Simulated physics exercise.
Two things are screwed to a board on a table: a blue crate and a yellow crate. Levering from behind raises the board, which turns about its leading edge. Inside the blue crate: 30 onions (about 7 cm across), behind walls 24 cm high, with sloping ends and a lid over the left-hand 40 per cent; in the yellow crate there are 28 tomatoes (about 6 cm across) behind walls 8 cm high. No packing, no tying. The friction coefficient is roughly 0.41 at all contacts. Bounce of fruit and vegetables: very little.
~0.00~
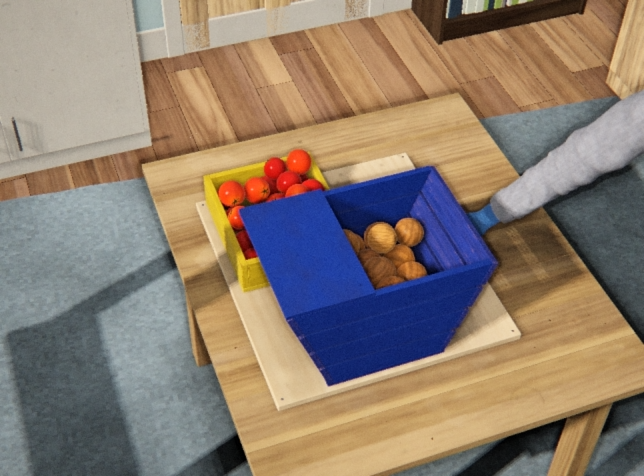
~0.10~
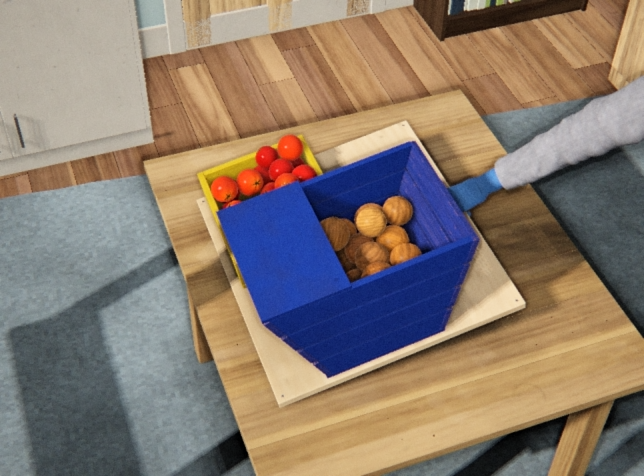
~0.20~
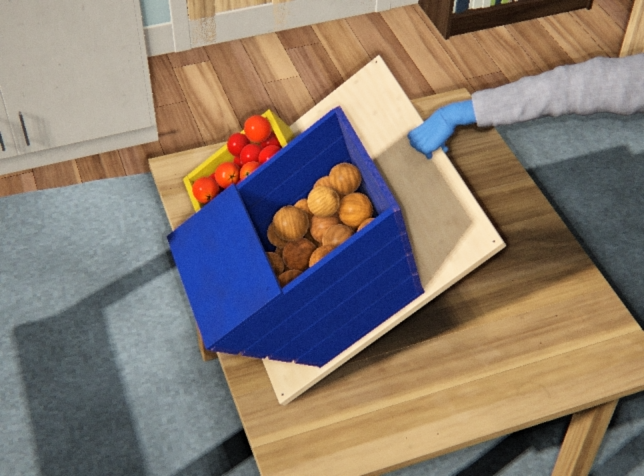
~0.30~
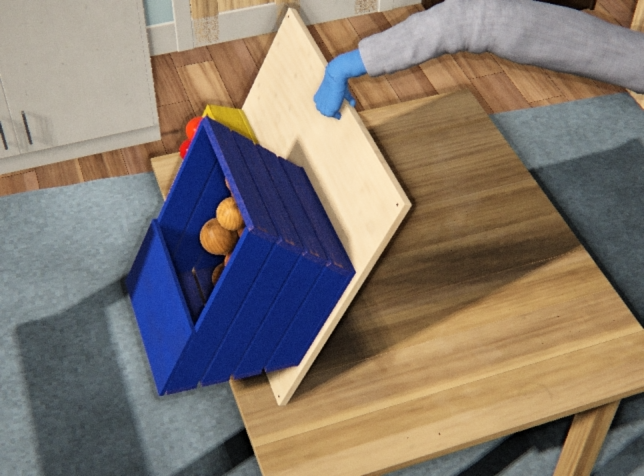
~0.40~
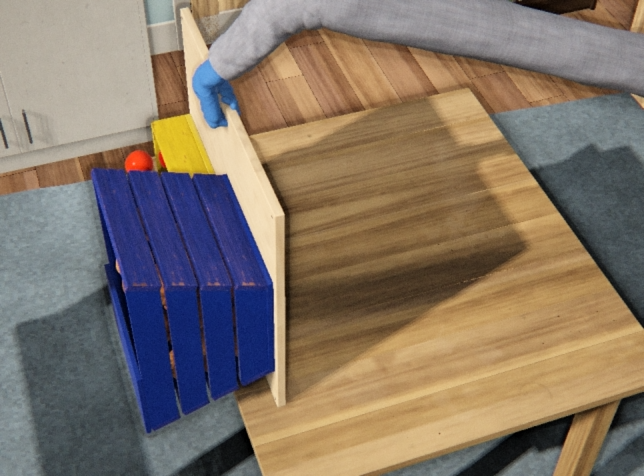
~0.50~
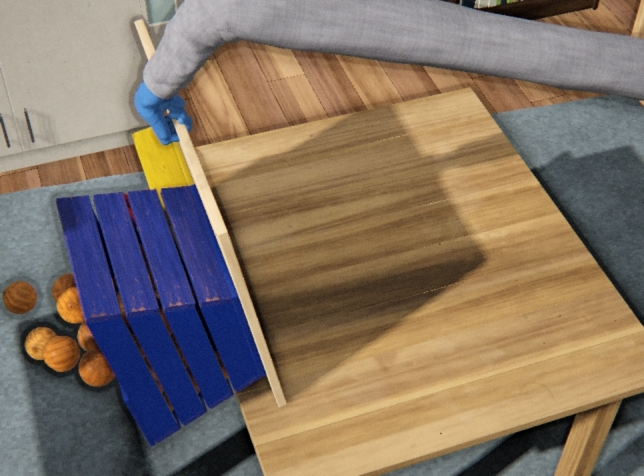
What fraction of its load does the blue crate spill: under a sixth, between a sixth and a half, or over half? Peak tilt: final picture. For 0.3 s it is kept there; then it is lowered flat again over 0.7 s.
Losses: One in six to half.
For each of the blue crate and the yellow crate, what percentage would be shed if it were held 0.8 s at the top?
Blue crate 30%, yellow crate 100%.
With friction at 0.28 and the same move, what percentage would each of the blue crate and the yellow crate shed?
That would cost the blue crate 30 and the yellow crate 100 per cent of the load.
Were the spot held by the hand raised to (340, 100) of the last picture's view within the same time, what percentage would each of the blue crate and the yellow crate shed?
In that setup the blue crate sheds 0 per cent of its load, while the yellow crate sheds 50 per cent.
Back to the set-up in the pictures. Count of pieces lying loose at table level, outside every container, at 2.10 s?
Around 0 in all.
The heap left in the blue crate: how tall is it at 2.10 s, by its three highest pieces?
14 cm, more or less.
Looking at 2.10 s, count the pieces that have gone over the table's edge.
At that time, the count is near 40.
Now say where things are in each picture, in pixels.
In the first picture (we follow the rim corner now nearest the camera), blue crate at (292, 316); yellow crate (its farthest corner) at (305, 154); tilt 0°; nothing out yet.
The second picture shows blue crate at (268, 319); yellow crate at (297, 138); tilt 10°.
The third picture shows blue crate at (214, 344); tilt 35°.
The fourth picture shows blue crate at (165, 388); tilt 65°.
The fifth picture shows blue crate at (150, 426); tilt 90°; 11 out.
The sixth picture shows blue crate at (153, 439); tilt 100°; 27 out.
After 0.76 s, tilt 100°; 10 of 30 out of the blue crate and 28 of 28 out of the yellow crate.
After 1.08 s, tilt 65°; 10 of 30 out of the blue crate and 28 of 28 out of the yellow crate.
After 1.53 s, tilt 0°; 10 of 30 out of the blue crate and 28 of 28 out of the yellow crate.
Outcome (at 2.10 s), 10 of 30 out of the blue crate and 28 of 28 out of the yellow crate. Asked share, 10 of 30, 33 per cent.
